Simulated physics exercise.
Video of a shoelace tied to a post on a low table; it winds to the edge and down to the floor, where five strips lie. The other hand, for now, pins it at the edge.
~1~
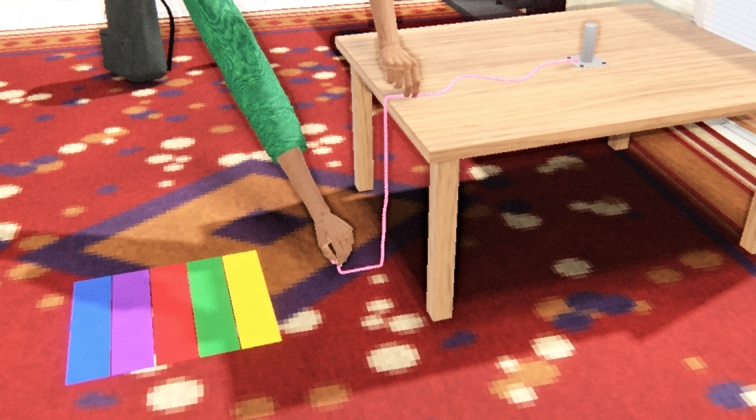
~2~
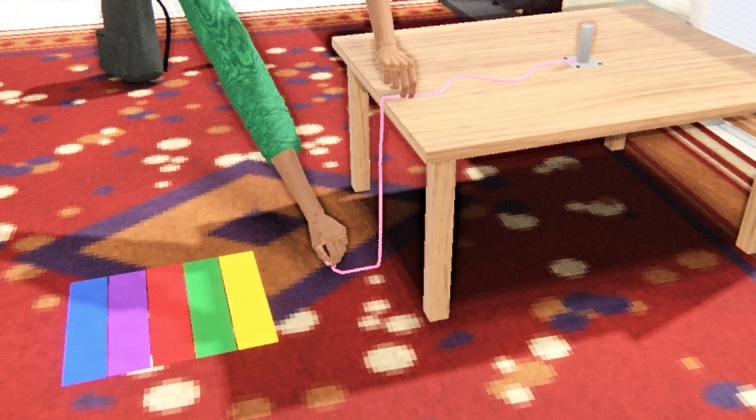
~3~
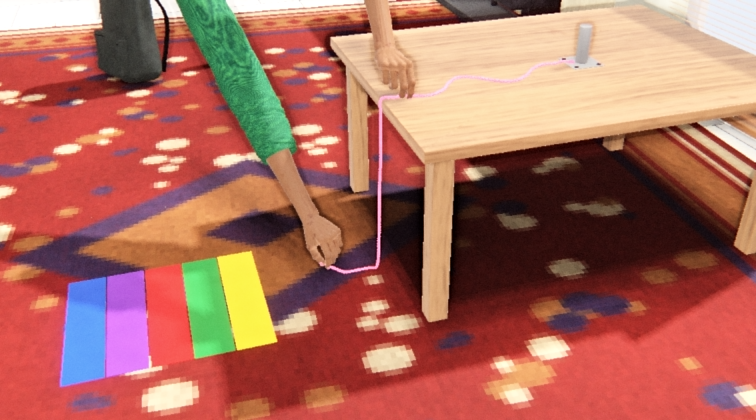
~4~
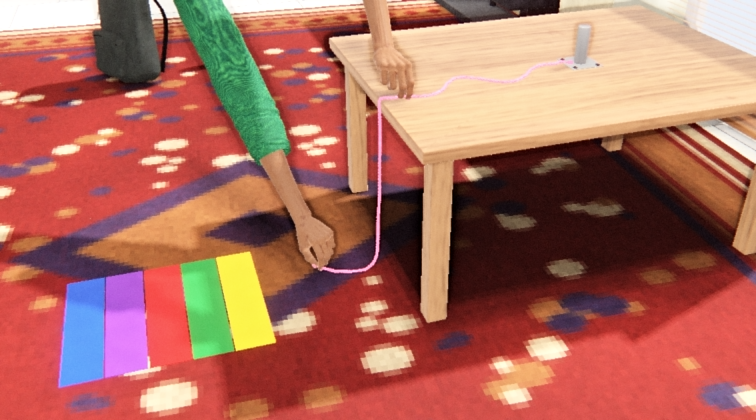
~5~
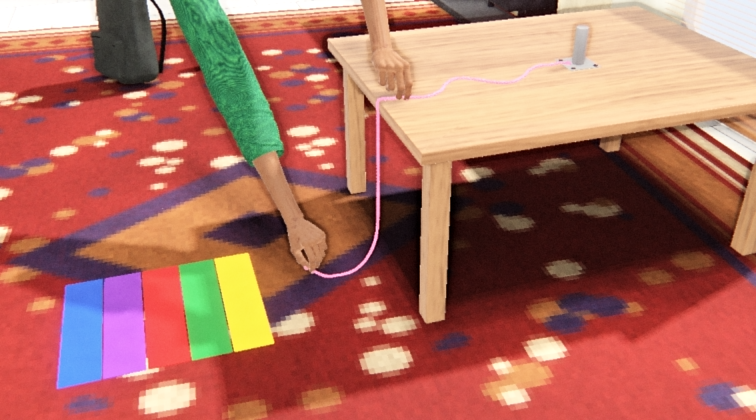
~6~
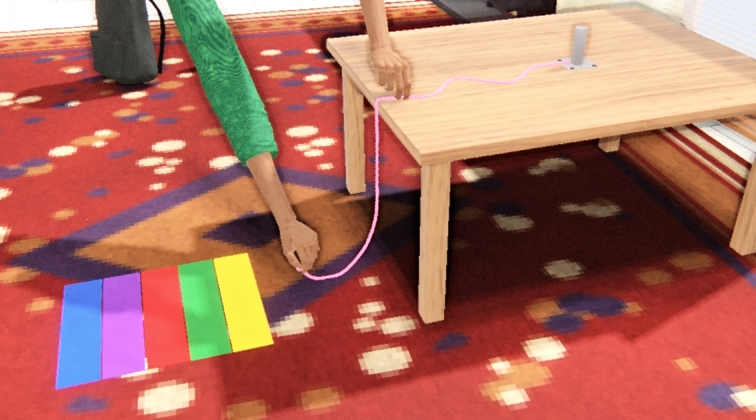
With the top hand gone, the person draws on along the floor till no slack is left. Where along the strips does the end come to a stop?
Above the red strip.
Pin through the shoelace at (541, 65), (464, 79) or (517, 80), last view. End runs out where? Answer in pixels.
Those spots come out as (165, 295), (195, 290) and (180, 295).
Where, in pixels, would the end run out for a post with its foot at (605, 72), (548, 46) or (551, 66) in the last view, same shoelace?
Roughly (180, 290), (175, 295) and (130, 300), try by try.
Soon after, end near (232, 283); over yellow.
Then, end near (189, 291); over green.
At full stretch, end near (163, 296); over red. It gets as far as the red strip.
